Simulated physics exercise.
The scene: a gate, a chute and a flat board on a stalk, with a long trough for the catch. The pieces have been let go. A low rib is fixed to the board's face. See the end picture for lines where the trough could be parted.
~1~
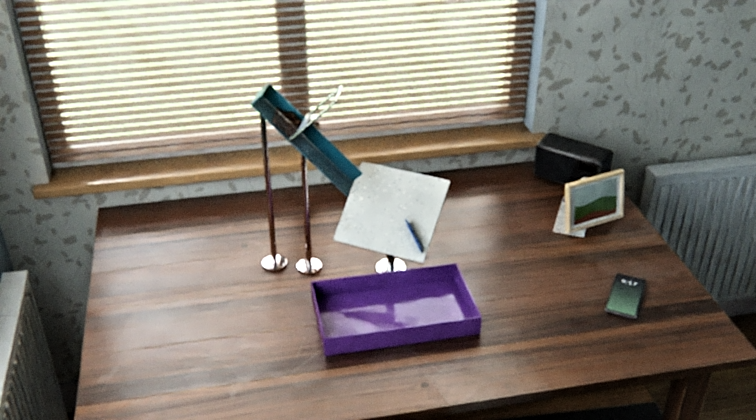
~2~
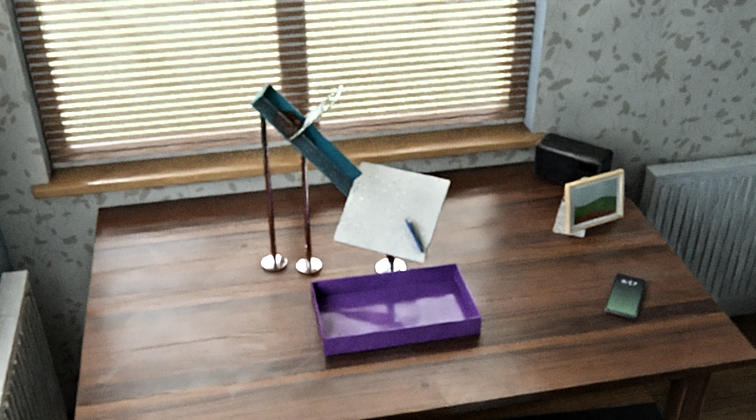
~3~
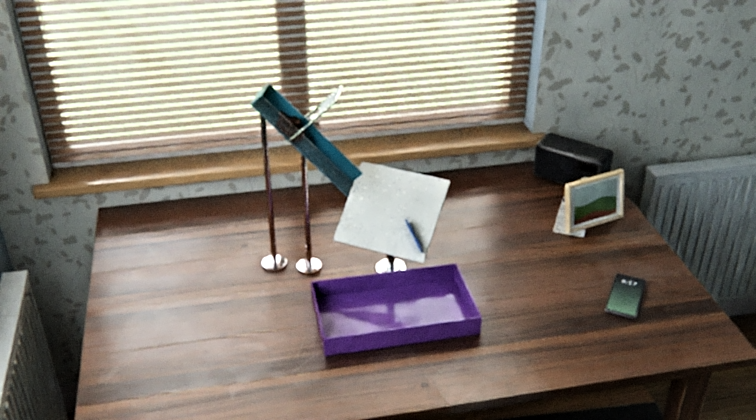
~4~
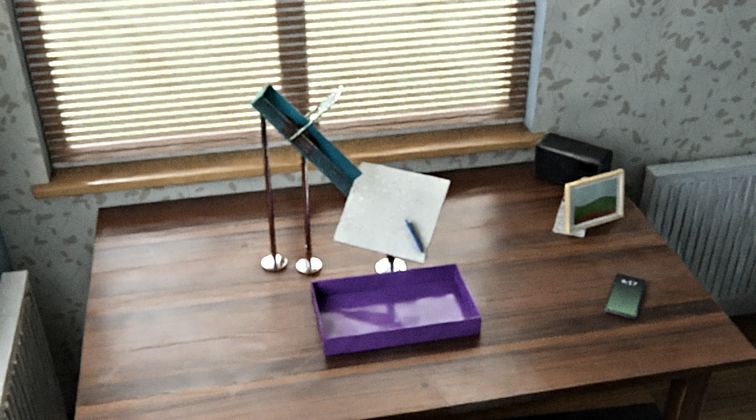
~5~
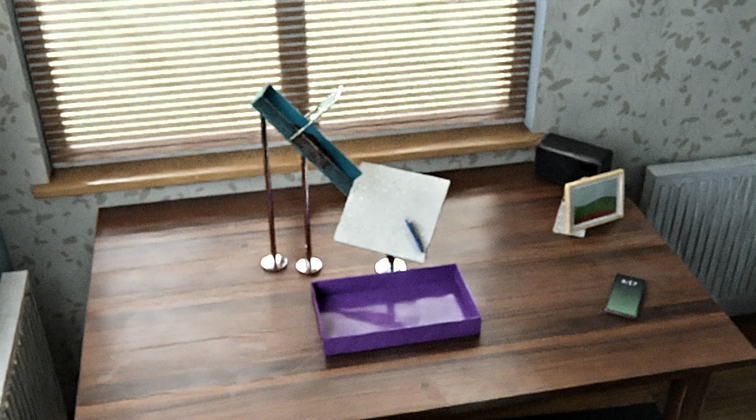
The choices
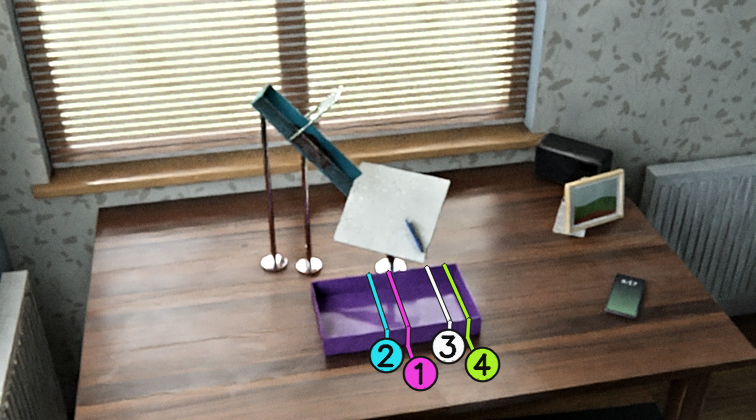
Wooden desk by a blind-covered window, with small dark pieces sliding down a teal chute toward a tilted pale board above an empty purple tray.
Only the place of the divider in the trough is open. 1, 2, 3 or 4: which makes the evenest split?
1 beats the others.
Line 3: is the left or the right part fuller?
The left side.
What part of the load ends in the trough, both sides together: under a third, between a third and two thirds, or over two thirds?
It is over two thirds.
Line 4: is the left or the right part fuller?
Left.
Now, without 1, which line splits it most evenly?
That would be 2.
On the marked copy, line 1 crosses the front rim at (408, 327); line 2 crosses the front rim at (387, 330); line 3 crosses the front rim at (449, 321); line 4 crosses the front rim at (468, 318).
With 1, of what is caught, about half on the left of the divider, about half on the right.
With 2, of what is caught, about a quarter on the left of the divider, most on the right.
With 3, of what is caught, nearly all on the left of the divider, a stray few on the right.
With 4, of what is caught, all on the left of the divider, none on the right.
